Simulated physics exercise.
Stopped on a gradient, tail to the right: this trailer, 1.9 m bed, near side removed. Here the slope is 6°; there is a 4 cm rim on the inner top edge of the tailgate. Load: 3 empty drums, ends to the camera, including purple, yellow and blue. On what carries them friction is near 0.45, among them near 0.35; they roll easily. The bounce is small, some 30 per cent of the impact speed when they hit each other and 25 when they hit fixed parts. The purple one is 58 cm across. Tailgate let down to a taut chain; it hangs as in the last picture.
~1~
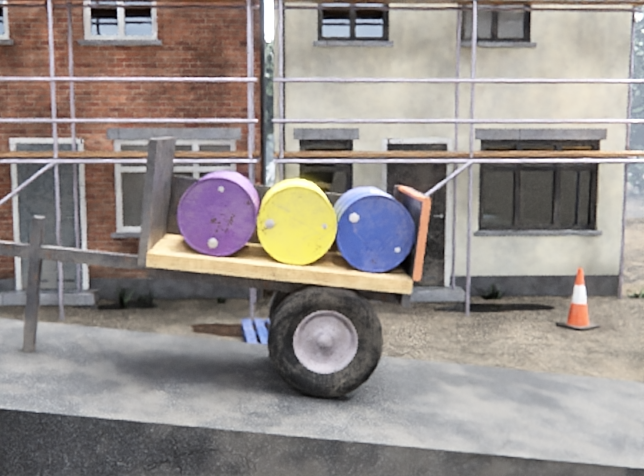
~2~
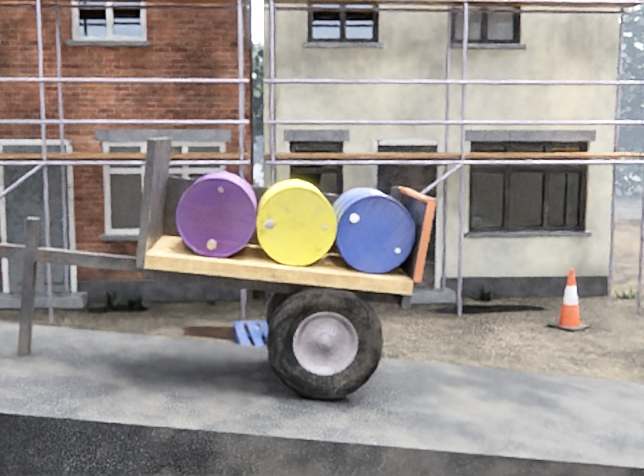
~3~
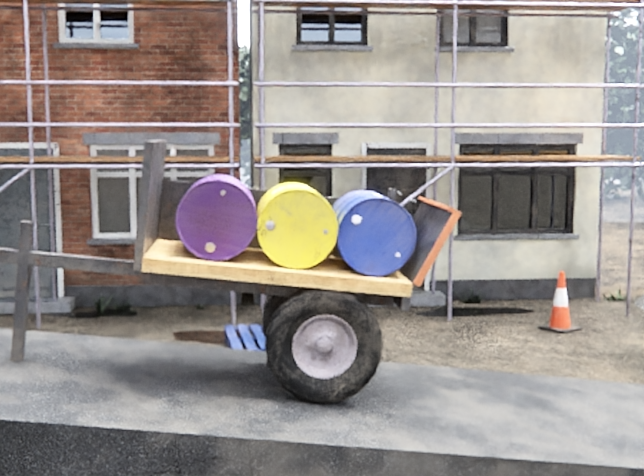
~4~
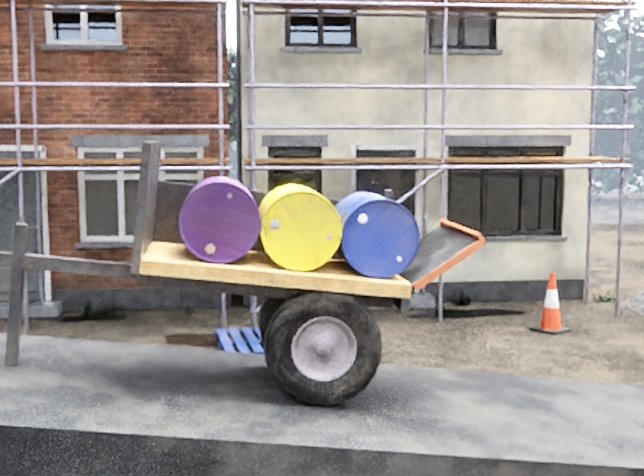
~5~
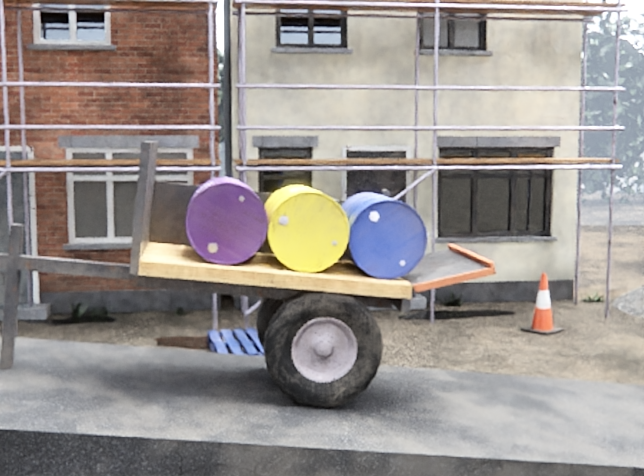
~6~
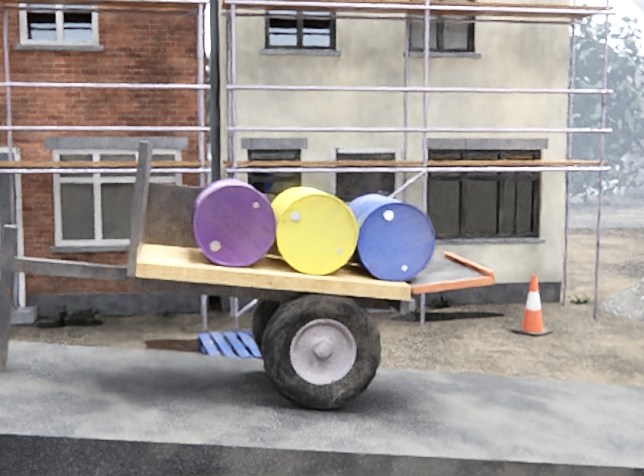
The footage shows purple, yellow and blue drums side by side on a sloping trailer as its orange-edged tailgate swings down at the right, and the drums roll slightly rightward while the view of the scaffolded houses shifts.
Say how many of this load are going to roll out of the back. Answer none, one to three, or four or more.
Answer: None.
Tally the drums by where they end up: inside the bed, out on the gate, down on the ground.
The split comes out as 2, 1 and 0.
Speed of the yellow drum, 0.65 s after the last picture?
It's travelling at about 0.4 m/s.
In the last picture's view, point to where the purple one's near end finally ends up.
Rest position in the last view: About (306, 233).
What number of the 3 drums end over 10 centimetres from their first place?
That makes 3 in total.
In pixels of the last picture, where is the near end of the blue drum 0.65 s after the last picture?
Around (437, 239).
Then, 0.7 s after the last picture, purple is on the bed, 95 cm short of the hinge, rolling right; yellow is on the bed, 40 cm short of the hinge, rolling right; blue is on the gate, 20 cm past the hinge, rolling right; 0 gone off the back.
At rest (1.3 s after the last picture), purple is on the bed, 75 cm short of the hinge; yellow is on the bed, 20 cm short of the hinge; blue is on the gate, 40 cm past the hinge; 0 gone off the back.
